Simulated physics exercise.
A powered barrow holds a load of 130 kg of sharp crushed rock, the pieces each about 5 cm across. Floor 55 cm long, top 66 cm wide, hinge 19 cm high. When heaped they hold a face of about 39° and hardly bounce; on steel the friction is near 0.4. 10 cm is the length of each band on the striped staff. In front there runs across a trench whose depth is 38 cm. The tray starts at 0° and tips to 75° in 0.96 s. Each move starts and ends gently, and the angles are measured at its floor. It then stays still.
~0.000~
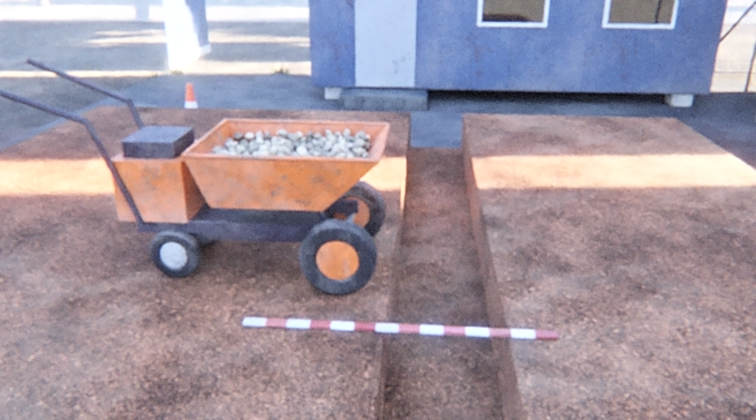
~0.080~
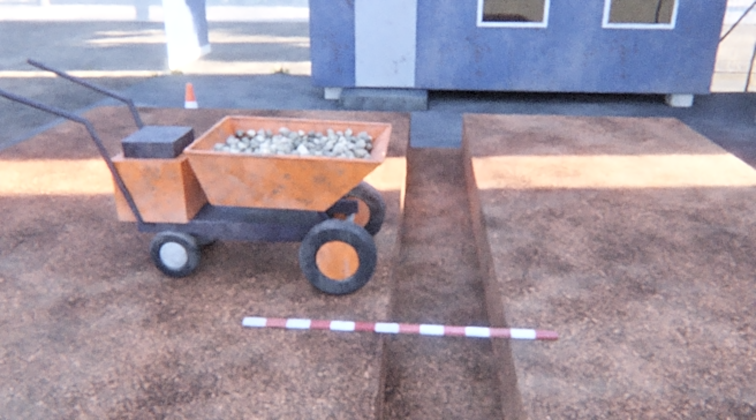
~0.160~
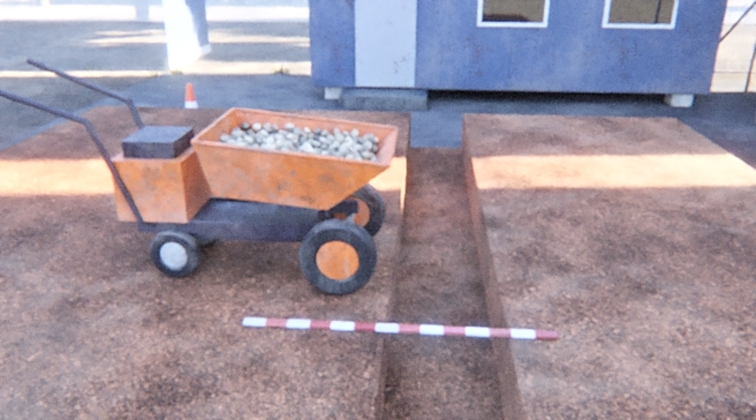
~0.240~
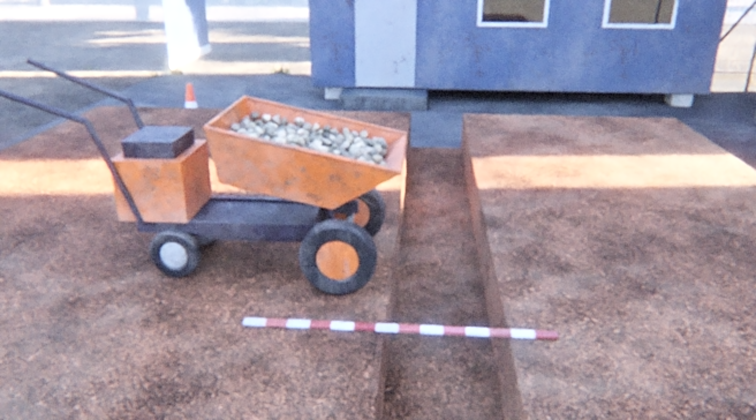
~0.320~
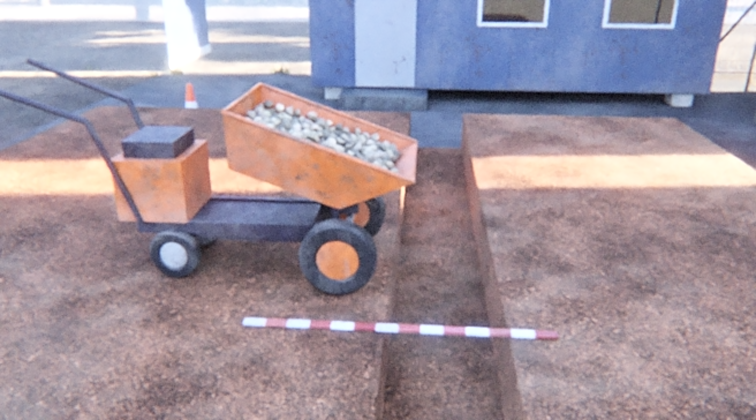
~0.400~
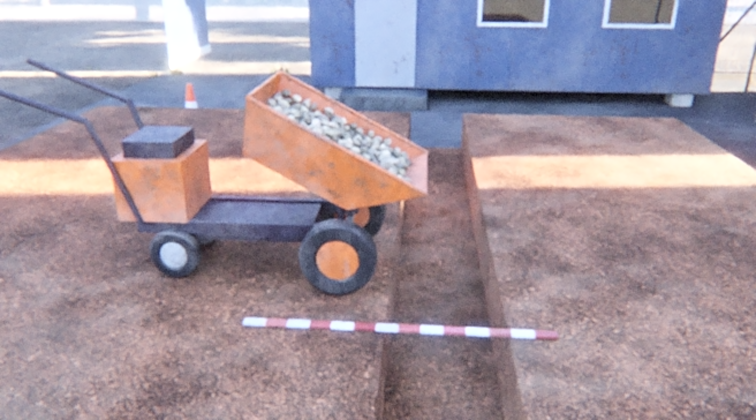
A blue cabin with white-framed windows stands behind reddish-brown ground cut by a trench, seen from slightly above by a still camera. At left is an orange and dark grey powered barrow loaded with grey stones, with a red-and-white striped pole in front and a small orange cone behind. The barrow stays put while its tray tilts steadily rightward, rear end rising and front lip lowering.
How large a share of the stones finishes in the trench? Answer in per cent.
A share of about 79 per cent.
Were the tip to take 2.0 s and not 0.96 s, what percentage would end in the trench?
Trench share: Approx. 90%.
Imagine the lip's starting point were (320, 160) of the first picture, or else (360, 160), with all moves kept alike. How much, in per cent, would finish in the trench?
From the first place around 100 per cent, from the other around 95.
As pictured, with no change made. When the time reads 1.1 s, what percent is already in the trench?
Around 40 per cent of it.
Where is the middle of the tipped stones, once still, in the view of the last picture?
The stones end up centred near (473, 316).
After 0.7 s the floor is at 63°; 100 % in the tray; the foremost stones are at (450, 228).
After 1.1 s the floor is at 75°; 54 % in the tray, 39 % in the trench, 7 % past the trench; the foremost stones are at (523, 278).
After 1.4 s the floor is at 75°; 10 % in the tray, 68 % in the trench, 22 % past the trench; the foremost stones are at (623, 278).
After 3.4 s the floor is at 75°; 0 % in the tray, 79 % in the trench, 21 % past the trench; the foremost stones are at (657, 269).
